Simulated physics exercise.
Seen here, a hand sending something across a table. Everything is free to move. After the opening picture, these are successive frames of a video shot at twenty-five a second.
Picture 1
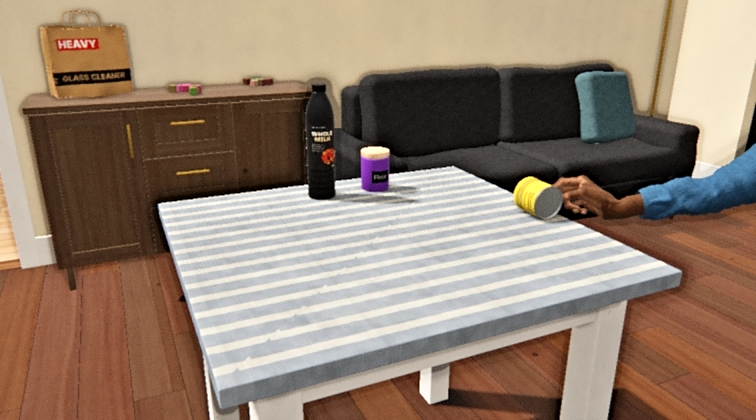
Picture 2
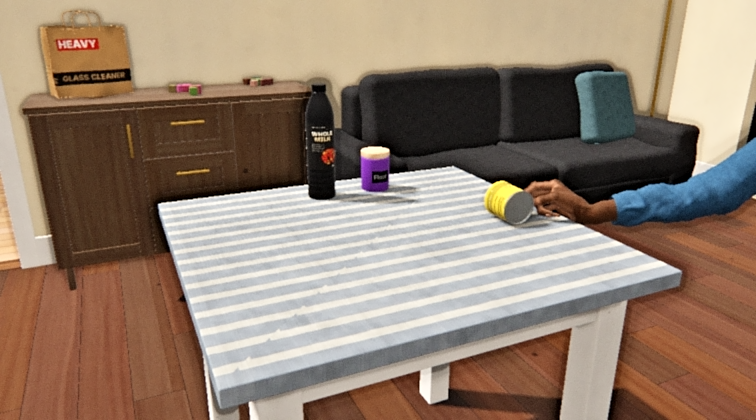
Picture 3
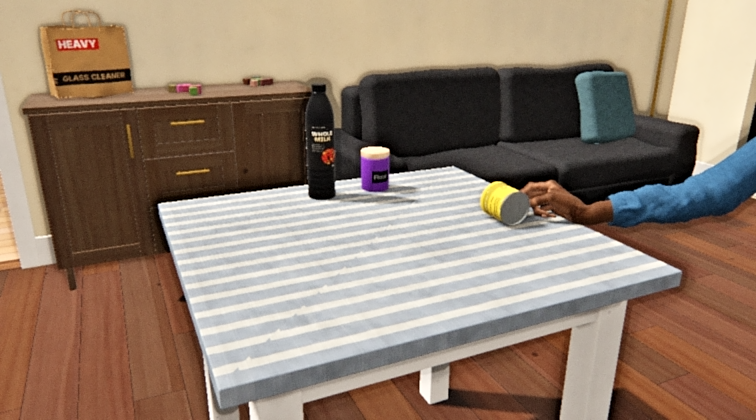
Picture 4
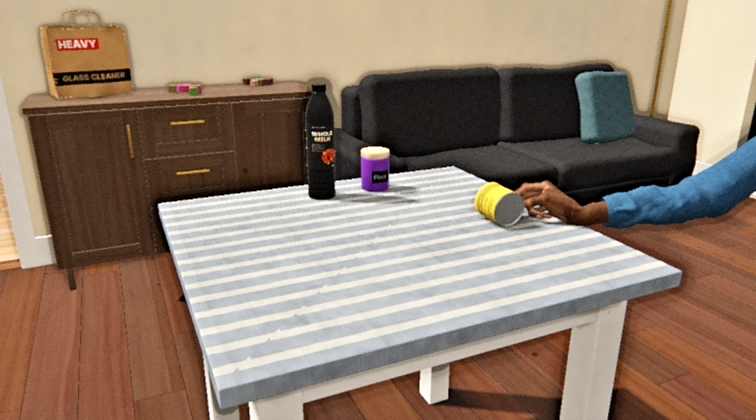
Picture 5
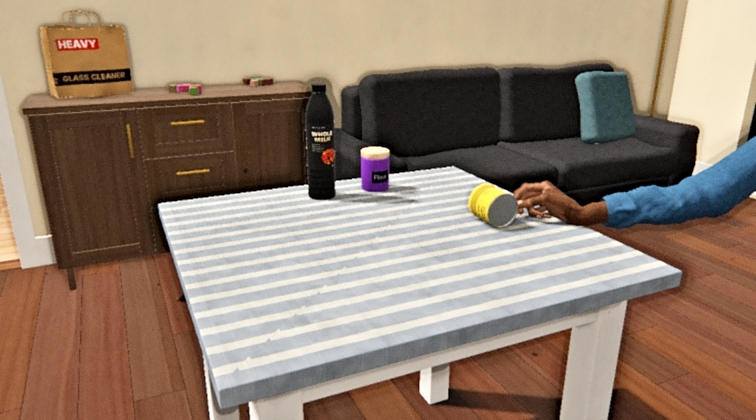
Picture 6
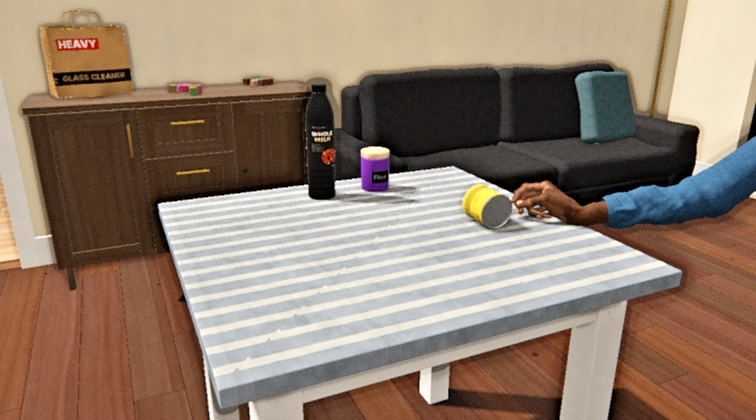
At first, a hand reaches in from the right beside a yellow tin lying on its side on a striped table, near a dark bottle and a purple container. The tin shifts left with the hand following, then moves slightly farther left in small steps, while the other items stay still.
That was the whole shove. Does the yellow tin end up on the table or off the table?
The yellow tin stays on the table.
Then, 0.10 s later than the last frame, yellow tin moved about its own width near (474, 209).
Then, 0.20 s later than the last frame, yellow tin moved about its own width near (463, 211).
Then, 0.30 s later than the last frame, yellow tin moved about its own width near (454, 212).
Then, 0.50 s later than the last frame, yellow tin moved well along near (444, 214).
When it is over, moved from the start, yellow tin. End places, in pixels of the last picture, yellow tin near (442, 214).
